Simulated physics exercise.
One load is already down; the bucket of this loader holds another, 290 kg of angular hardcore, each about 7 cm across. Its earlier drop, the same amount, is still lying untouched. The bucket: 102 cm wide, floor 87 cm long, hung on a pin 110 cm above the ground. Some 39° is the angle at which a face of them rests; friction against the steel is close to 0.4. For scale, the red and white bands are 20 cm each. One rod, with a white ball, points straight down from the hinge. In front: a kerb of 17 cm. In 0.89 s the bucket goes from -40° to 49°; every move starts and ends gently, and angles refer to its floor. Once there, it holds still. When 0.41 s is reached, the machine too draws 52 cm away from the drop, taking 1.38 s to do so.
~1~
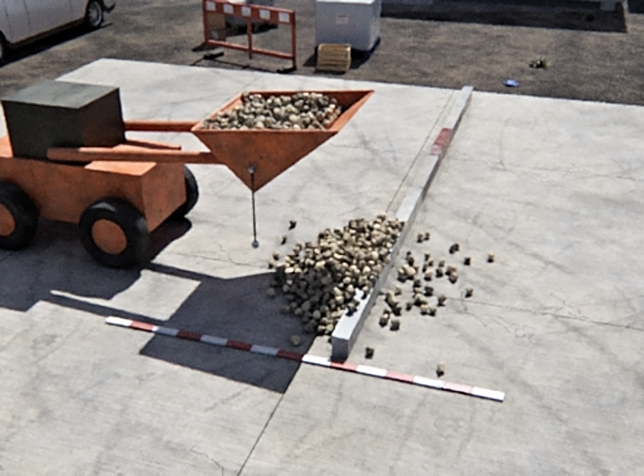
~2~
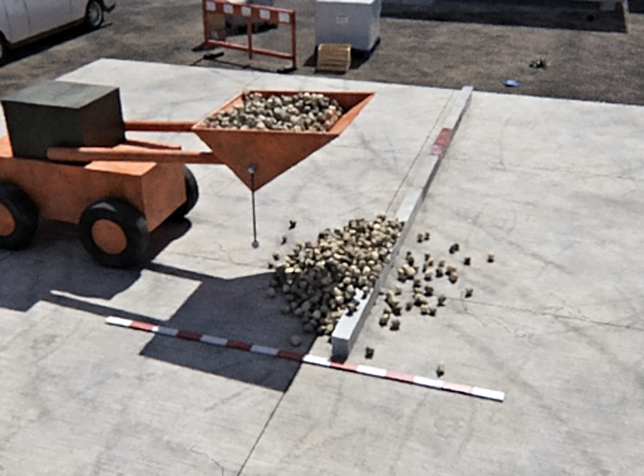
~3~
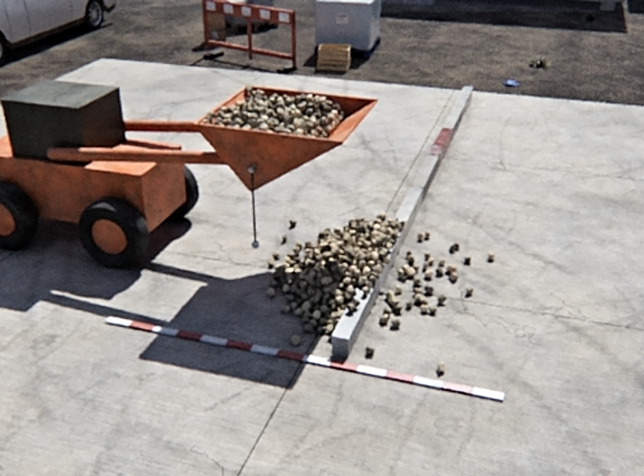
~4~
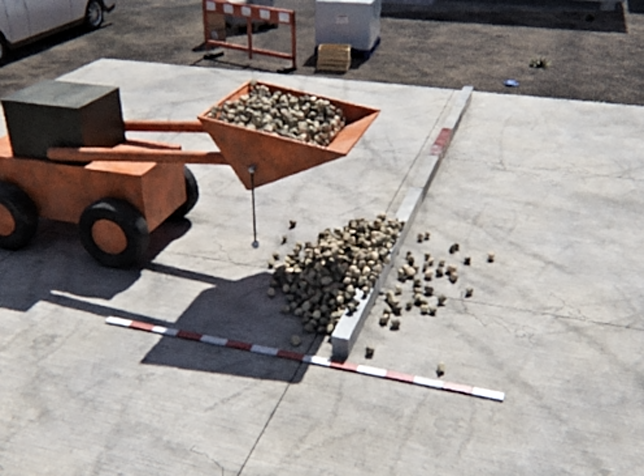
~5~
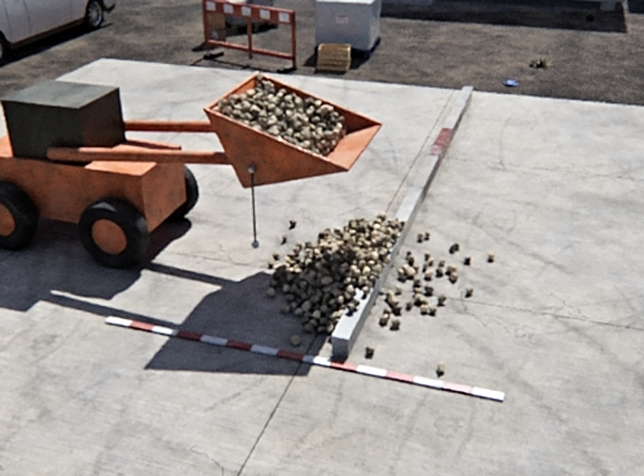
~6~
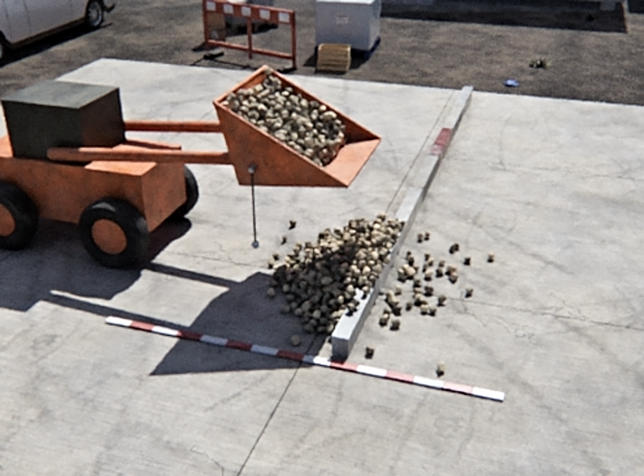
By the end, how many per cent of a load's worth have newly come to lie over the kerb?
About 1 per cent have newly come to lie there.
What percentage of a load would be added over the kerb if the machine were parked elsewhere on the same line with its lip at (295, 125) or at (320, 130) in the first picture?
About 0 per cent from the first spot and 0 per cent from the second.
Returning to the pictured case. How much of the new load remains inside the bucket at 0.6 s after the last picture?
Held: Around 40 % of the load.
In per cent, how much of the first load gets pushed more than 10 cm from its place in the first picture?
The answer is about 0 per cent.
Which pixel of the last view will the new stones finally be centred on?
I'd say close to (310, 252).
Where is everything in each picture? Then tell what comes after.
Lip at (338, 132), floor tilted -40°, highest stones at (305, 104). The earlier load is highest near (359, 245), 31 cm above ground level, 93 % on this side of the kerb, 7 % over the kerb, in the first frame.
The bucket is at -38°, its lip at (339, 135); the top of the load is at (290, 103), in the second frame.
Lip at (342, 143), floor tilted -33°, highest stones at (272, 103), in the third frame.
The bucket is at -26°, its lip at (346, 155); the top of the load is at (254, 96), in the fourth frame.
The bucket is at -17°, its lip at (348, 170); the top of the load is at (257, 89), in the fifth frame.
The bucket is at -7°, its lip at (348, 187); the top of the load is at (263, 85), in the sixth frame.
Then, 0.3 s after the last picture the floor is at 35°; in per cent of one load, 100 in the bucket, 93 on this side of the kerb, 7 over the kerb; the foremost stones are at (459, 283).
Then, 0.6 s after the last picture the floor is at 49°; in per cent of one load, 39 in the bucket, 154 on this side of the kerb, 7 over the kerb; the foremost stones are at (459, 283).
Then, 1.9 s after the last picture the floor is at 49°; in per cent of one load, 0 in the bucket, 192 on this side of the kerb, 8 over the kerb; the foremost stones are at (462, 292).
Then, 4.4 s after the last picture the floor is at 49°; in per cent of one load, 0 in the bucket, 192 on this side of the kerb, 8 over the kerb; the foremost stones are at (462, 292). Net gain over the kerb, 1.
